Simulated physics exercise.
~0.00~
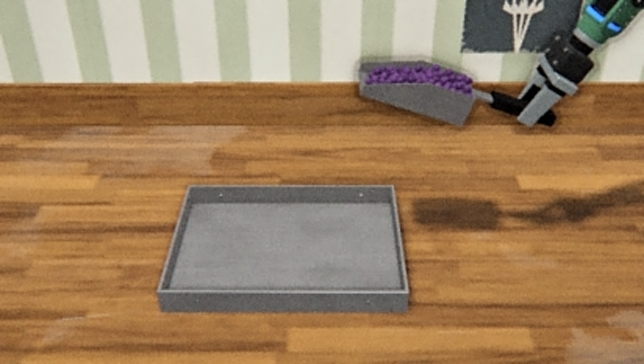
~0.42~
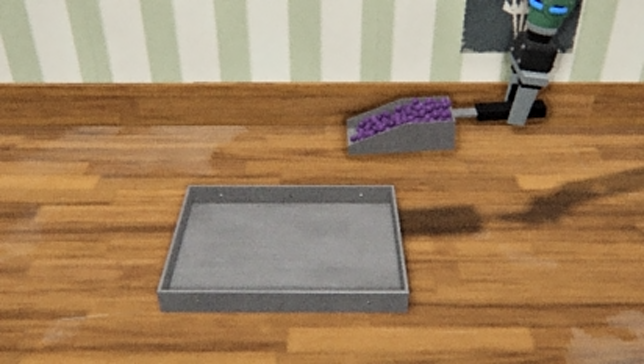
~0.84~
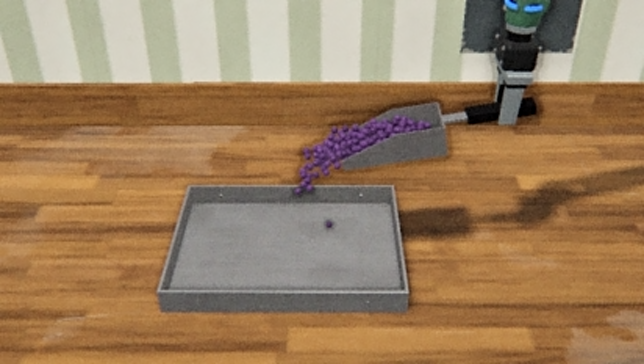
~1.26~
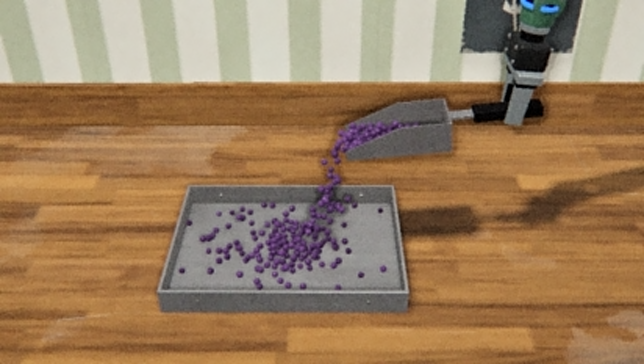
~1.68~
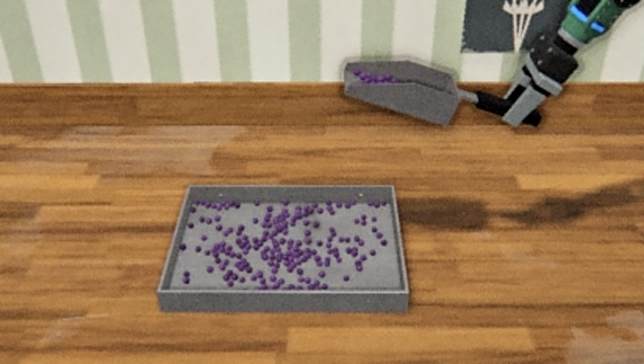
On a wooden surface before a striped wall, a robot arm lowered and tipped a gray scoop of purple beads, spilling many into a shallow gray tray, then raised and leveled it, leaving beads scattered across the tray and some still in the scoop.
